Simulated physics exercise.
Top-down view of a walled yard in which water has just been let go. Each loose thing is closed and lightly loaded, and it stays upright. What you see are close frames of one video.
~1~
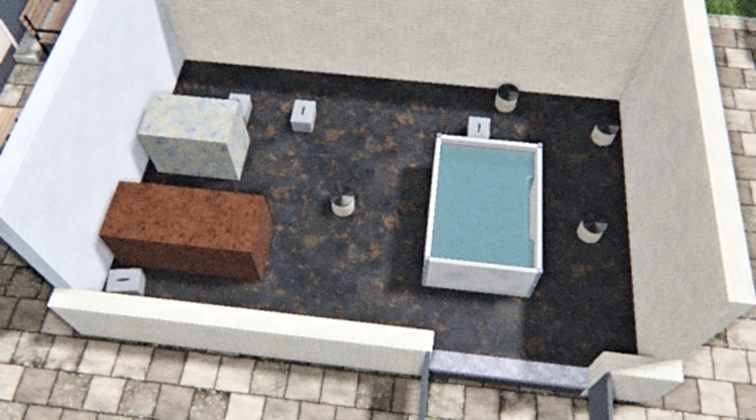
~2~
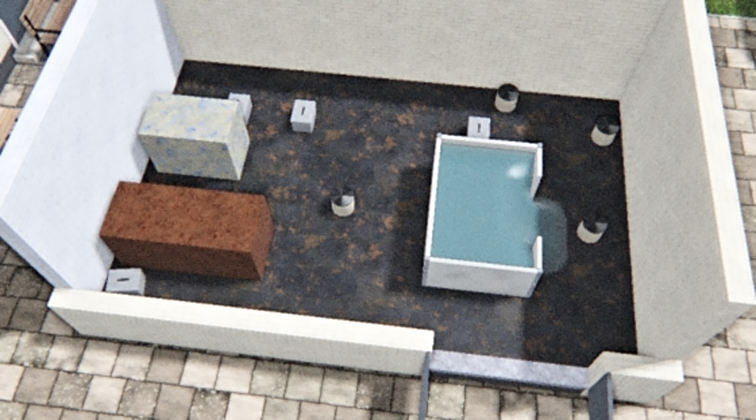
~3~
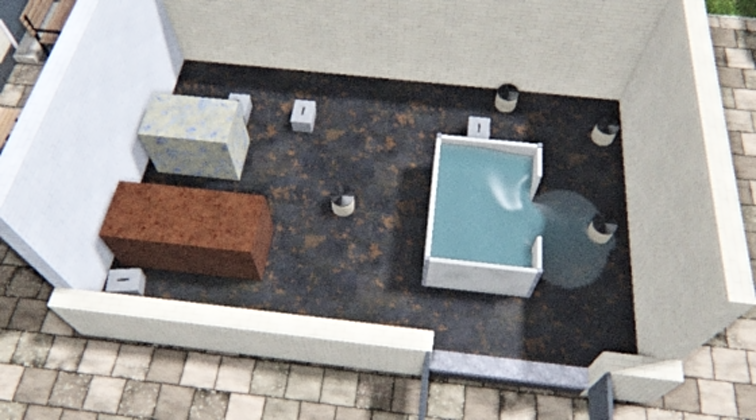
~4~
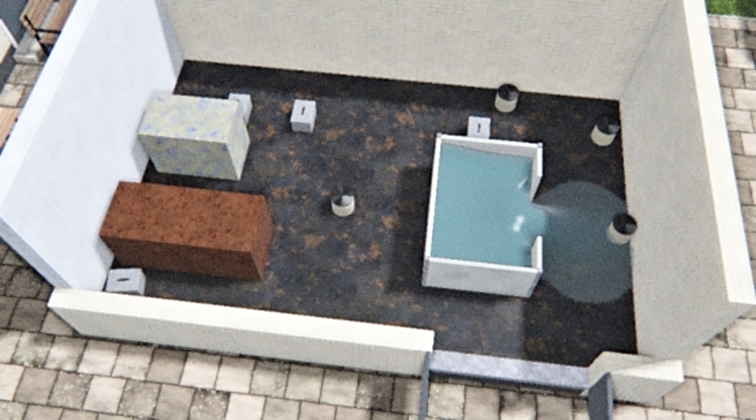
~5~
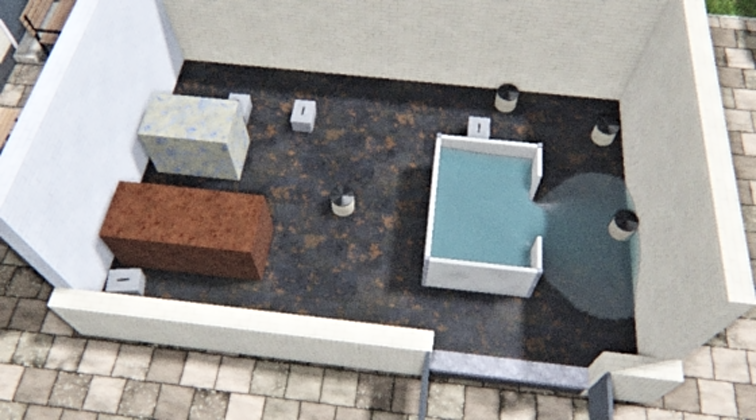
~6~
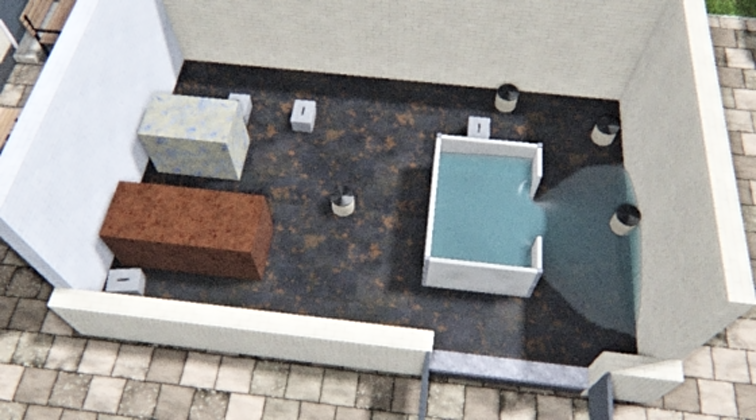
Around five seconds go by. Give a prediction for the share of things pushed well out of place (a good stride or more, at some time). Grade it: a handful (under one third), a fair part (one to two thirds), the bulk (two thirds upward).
A fair part.
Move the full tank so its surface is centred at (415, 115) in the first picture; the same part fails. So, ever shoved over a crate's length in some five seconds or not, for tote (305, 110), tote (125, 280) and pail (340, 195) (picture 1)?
Item one not displaced far, item two not displaced far, item three not displaced far.
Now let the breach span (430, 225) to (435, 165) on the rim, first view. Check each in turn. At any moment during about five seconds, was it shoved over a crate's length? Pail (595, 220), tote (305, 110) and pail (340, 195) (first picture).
Results in order: Stayed within it / moved that far / moved that far.
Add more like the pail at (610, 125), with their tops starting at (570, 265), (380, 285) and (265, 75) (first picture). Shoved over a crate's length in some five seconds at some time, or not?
The answers, in order, are displaced a stride, displaced a stride and displaced a stride.
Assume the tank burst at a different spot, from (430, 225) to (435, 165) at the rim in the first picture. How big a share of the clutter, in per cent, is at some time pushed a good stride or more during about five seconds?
I'd guess around 40 percent of them.
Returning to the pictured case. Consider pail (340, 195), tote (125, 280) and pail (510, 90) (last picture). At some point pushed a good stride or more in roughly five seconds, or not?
In sequence: Fell short, fell short, covered the distance.
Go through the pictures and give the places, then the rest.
In the first frame, a pail at (595, 222) rests on the ground; a tote at (303, 111) rests on the ground; 0 of 8 have shifted.
In the second frame, a pail at (595, 222), on the bottom; a tote at (303, 111) rests on the ground; 0 of 8 have shifted.
In the third frame, a pail at (605, 223), on the bottom, close to its start; a tote at (303, 111), on the bottom; 1 of 8 have shifted.
In the fourth frame, a pail at (625, 224) rests on the ground, a stride from its start; a tote at (303, 111) rests on the ground; 1 of 8 have shifted.
In the fifth frame, a pail at (627, 220) floats, a stride from its start; a tote at (303, 111), on the bottom; 1 of 8 have shifted.
In the sixth frame, a pail at (629, 215) floats, a stride from its start; a tote at (303, 111), on the bottom; 1 of 8 have shifted.
A moment on, 0 of 8 are well off their spots; 1 afloat.
Next, 2 of 8 are well off their spots; 1 afloat.
Later, 3 of 8 are well off their spots; 2 afloat.
In the end, 5 of 8 are well off their spots, and 5 have been at some point; 1 afloat.
